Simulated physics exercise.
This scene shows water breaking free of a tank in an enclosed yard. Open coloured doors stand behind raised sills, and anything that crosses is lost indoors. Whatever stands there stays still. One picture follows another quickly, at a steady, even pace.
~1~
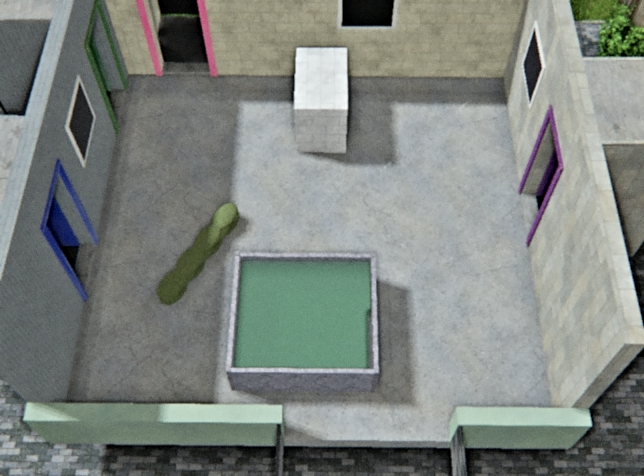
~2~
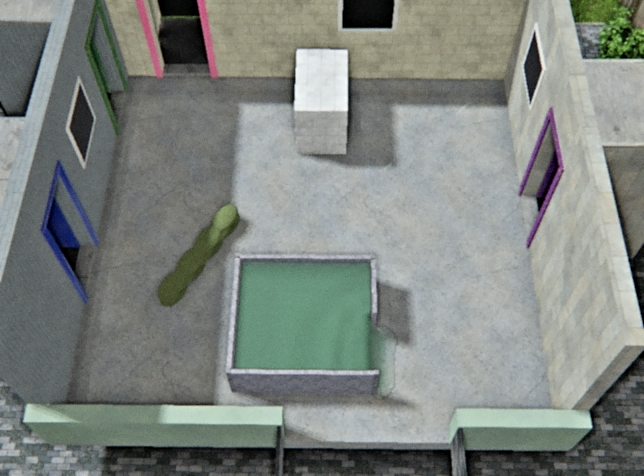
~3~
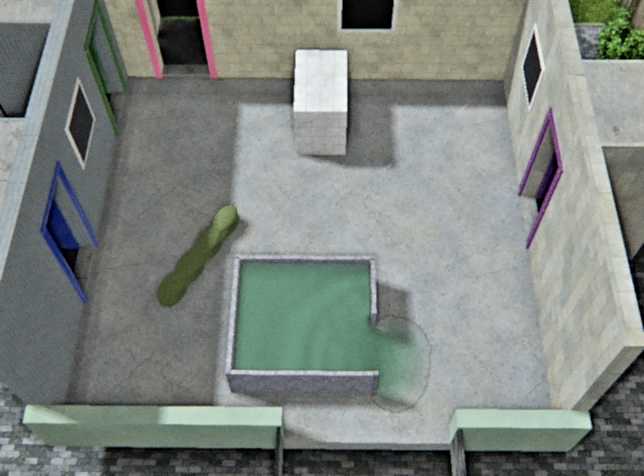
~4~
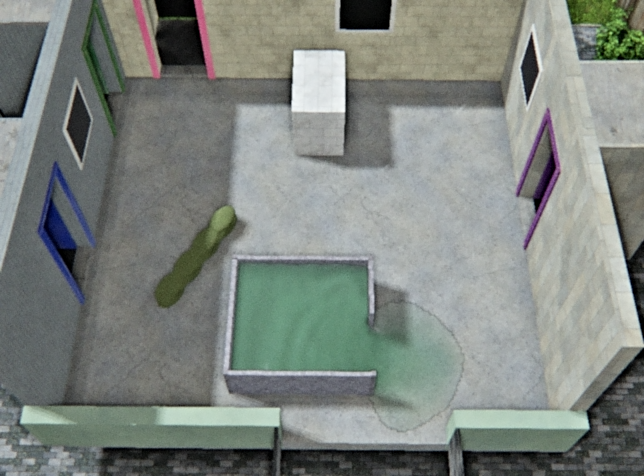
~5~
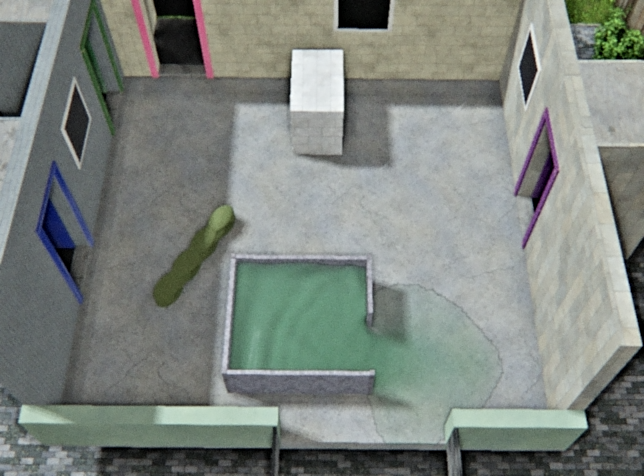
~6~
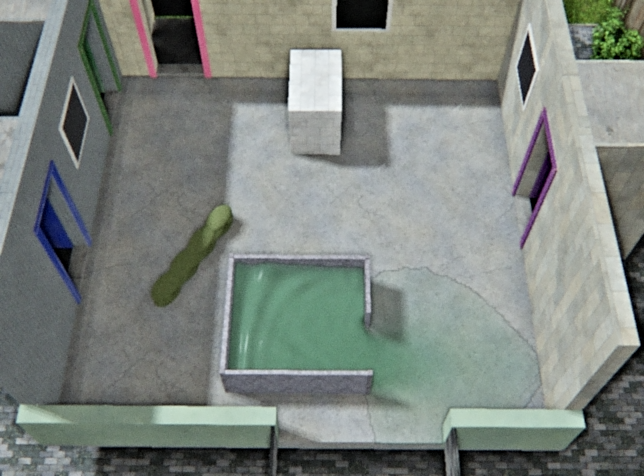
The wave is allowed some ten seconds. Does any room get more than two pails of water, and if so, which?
Outcome: The pink door will not top two buckets, the purple door will top two buckets, the blue door will not top two buckets, the green door will not top two buckets.
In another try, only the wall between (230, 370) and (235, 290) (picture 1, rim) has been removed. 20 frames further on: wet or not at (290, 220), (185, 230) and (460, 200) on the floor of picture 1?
Submerged, submerged, unwetted.
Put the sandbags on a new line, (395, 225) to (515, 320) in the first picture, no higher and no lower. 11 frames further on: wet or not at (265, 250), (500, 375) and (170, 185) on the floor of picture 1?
Spot one: Still bare; spot two: Drenched; spot three: Still bare.
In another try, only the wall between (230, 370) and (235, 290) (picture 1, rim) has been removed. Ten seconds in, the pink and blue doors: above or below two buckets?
I think the pink door crosses the limit and the blue door crosses the limit.
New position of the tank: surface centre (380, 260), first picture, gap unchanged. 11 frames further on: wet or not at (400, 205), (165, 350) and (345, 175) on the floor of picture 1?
Check in sequence: Still parched, still parched, still parched.
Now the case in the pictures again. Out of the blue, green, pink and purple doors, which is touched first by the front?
The answer here is the purple one.
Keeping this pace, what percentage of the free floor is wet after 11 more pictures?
That comes to about 15 per cent.
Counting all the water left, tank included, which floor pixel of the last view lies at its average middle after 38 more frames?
Near pixel (399, 248).
A moment on, water covers 15 % of the floor; the pink door not reached, the purple door not reached, the blue door not reached, the green door not reached.
Next, water covers 15 % of the floor; the pink door not reached, the purple door wet at the sill, nothing in, the blue door not reached, the green door not reached.
Then, water covers 30 % of the floor; the pink door not reached, the purple door under two buckets in, the blue door not reached, the green door not reached.
Later, water covers 45 % of the floor; the pink door not reached, the purple door over two buckets in, the blue door not reached, the green door not reached.
In the end, water covers 70 % of the floor; the pink door wet at the sill, nothing in, the purple door over two buckets in, the blue door not reached, the green door under two buckets in.
